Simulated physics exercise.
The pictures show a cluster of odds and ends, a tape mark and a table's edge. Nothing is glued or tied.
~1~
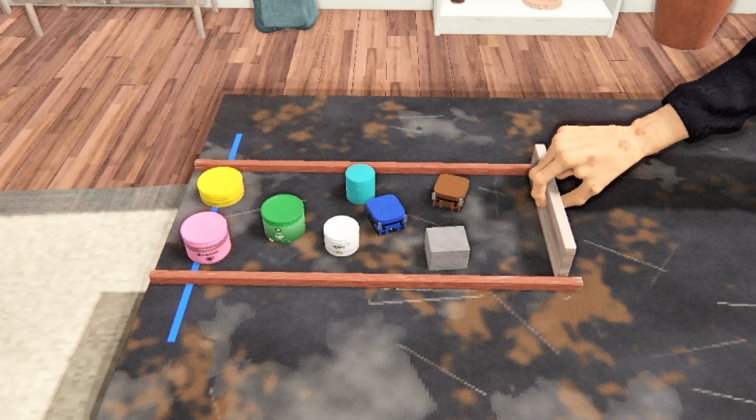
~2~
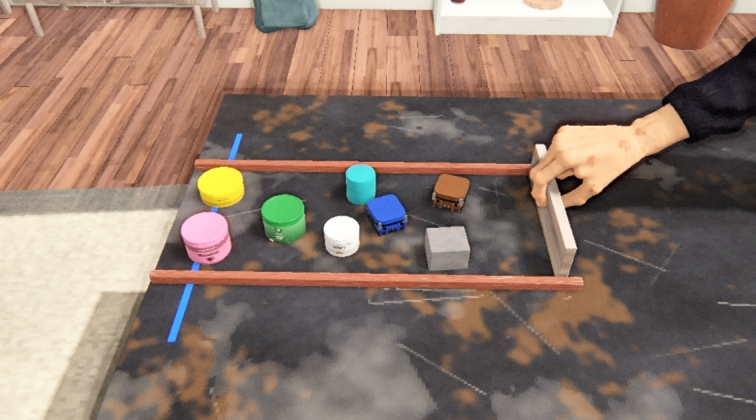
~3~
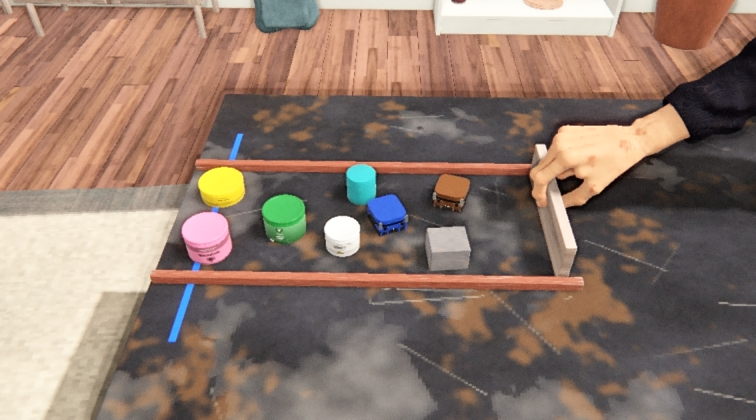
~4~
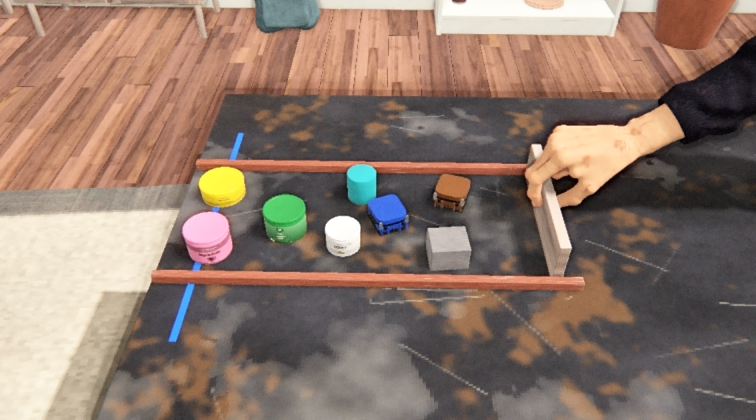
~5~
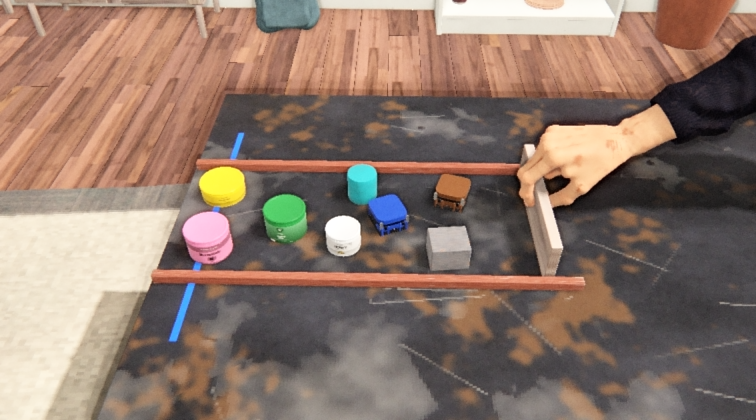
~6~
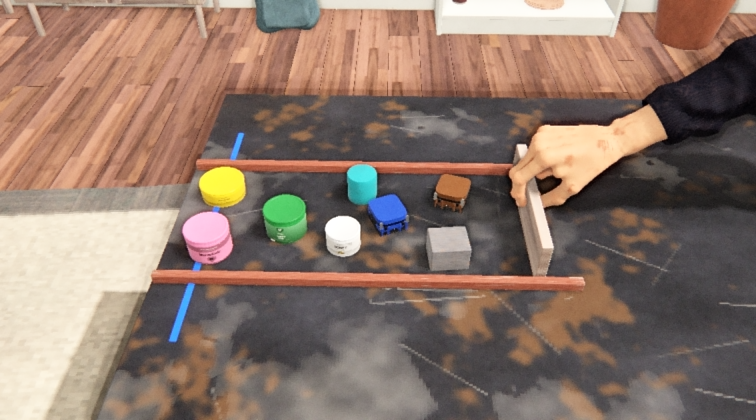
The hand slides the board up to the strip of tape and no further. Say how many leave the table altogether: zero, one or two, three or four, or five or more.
The number that fall off is five or more.
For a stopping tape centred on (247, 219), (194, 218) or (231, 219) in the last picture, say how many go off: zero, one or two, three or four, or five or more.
Taking them in turn, either one or two; 5 or more; 1 or 2.
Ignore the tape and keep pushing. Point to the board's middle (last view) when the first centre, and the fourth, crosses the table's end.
First at (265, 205), next at (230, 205).
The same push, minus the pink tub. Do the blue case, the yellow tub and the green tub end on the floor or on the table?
The blue case survives; the yellow tub drops off; the green tub drops off.
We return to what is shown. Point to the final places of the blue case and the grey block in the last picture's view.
First (192, 223), then (181, 243).
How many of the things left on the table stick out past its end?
That would be 0.
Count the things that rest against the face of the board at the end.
3 of them.
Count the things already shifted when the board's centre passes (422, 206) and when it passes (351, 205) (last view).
By then 3, and 6.
A little later, none off yet; yellow tub at rest near (223, 187); pink tub at rest near (208, 238); green tub at rest near (286, 219).
Next, none off yet; yellow tub at rest near (223, 187); pink tub at rest near (208, 238); green tub shifted a little near (269, 214).
Later still, none off yet; yellow tub shifted about its own width near (194, 187); pink tub shifted about its own width near (165, 240); green tub shifted well along near (212, 208).
When it is over, the number that fall off is five or more; down, turquoise lid, white tub, green tub, pink tub and yellow tub.
